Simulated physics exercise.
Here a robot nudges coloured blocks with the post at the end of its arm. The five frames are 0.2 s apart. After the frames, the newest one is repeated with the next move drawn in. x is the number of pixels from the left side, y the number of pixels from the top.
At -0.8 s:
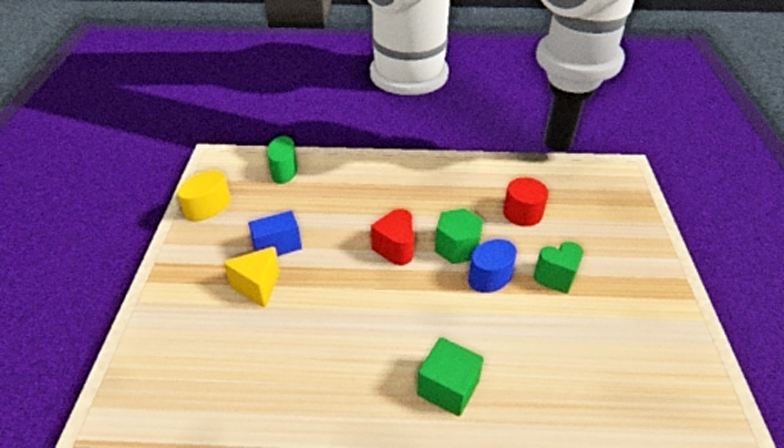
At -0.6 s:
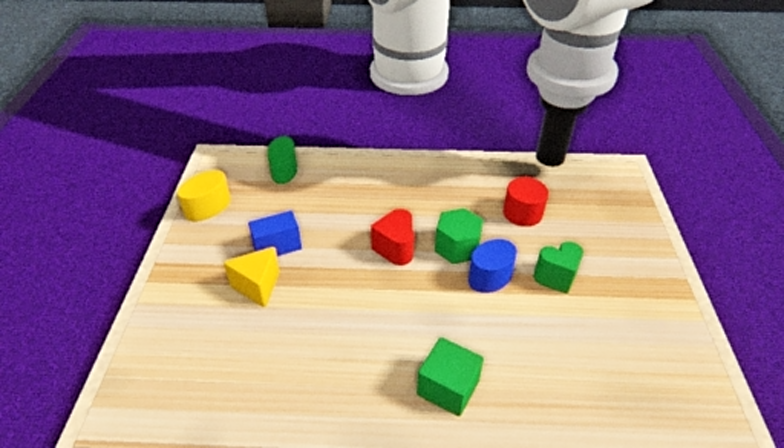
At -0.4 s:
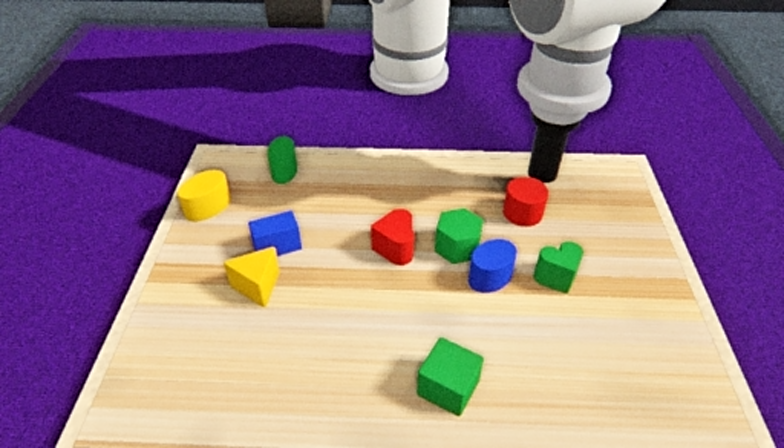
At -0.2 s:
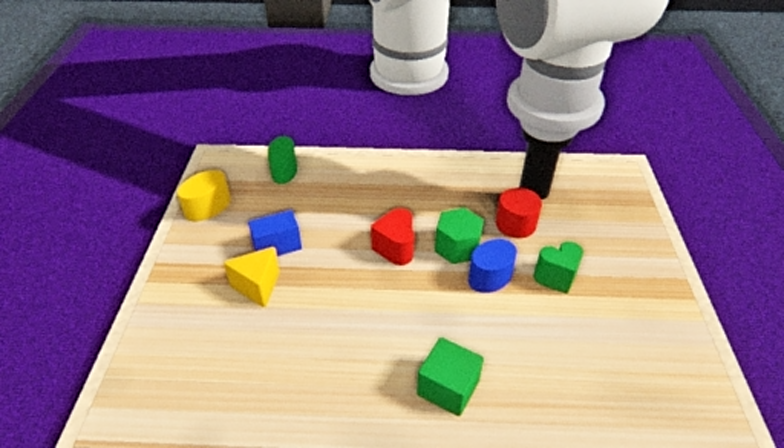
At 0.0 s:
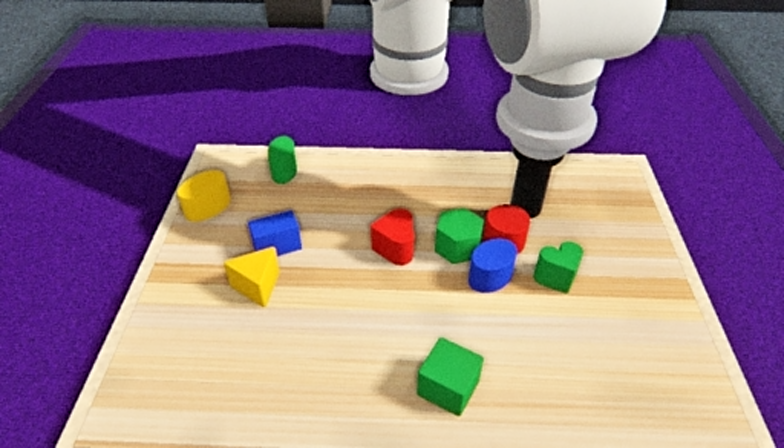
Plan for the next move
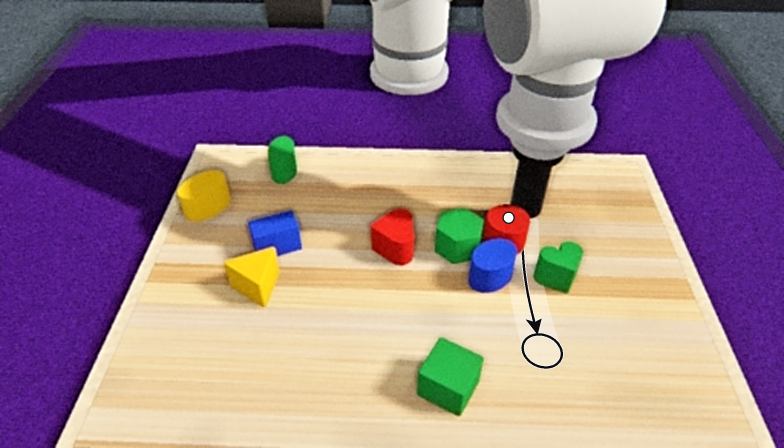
The robot arm's black post moved down onto the wooden board and pushed the red round block toward the viewer and slightly left, bringing it in close beside the green hexagon and blue oval block.
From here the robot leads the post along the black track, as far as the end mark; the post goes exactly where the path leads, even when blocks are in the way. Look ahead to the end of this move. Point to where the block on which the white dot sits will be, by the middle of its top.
The middle of the upper face of the block on which the white dot sits will lie at about (489, 249) in the picture.
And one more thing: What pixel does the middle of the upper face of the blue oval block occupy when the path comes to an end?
Pixel (467, 280).
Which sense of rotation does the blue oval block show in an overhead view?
Seen from overhead, it turns anticlockwise.
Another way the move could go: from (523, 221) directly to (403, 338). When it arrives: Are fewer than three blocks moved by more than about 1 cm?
No, that is not how it ends up.
The line goes from (523, 221) through (523, 258) and (529, 301) to (542, 351); the dot is on the red circular block.
The first path, step by step. One third of the way, post at (526, 246); green hexagon at (453, 225), turned 15° clockwise; blue oval block at (473, 276), turned 30° anticlockwise; red circular block at (493, 244).
Two thirds of the way, post at (533, 289); green hexagon at (453, 225), turned 15° clockwise; blue oval block at (467, 280), turned 45° anticlockwise; red circular block at (489, 249); green heart at (570, 264), turned 55° anticlockwise.
At the end, post at (546, 338); green hexagon at (453, 225), turned 15° clockwise; blue oval block at (467, 280), turned 45° anticlockwise; red circular block at (489, 249); green heart at (570, 264), turned 55° anticlockwise.
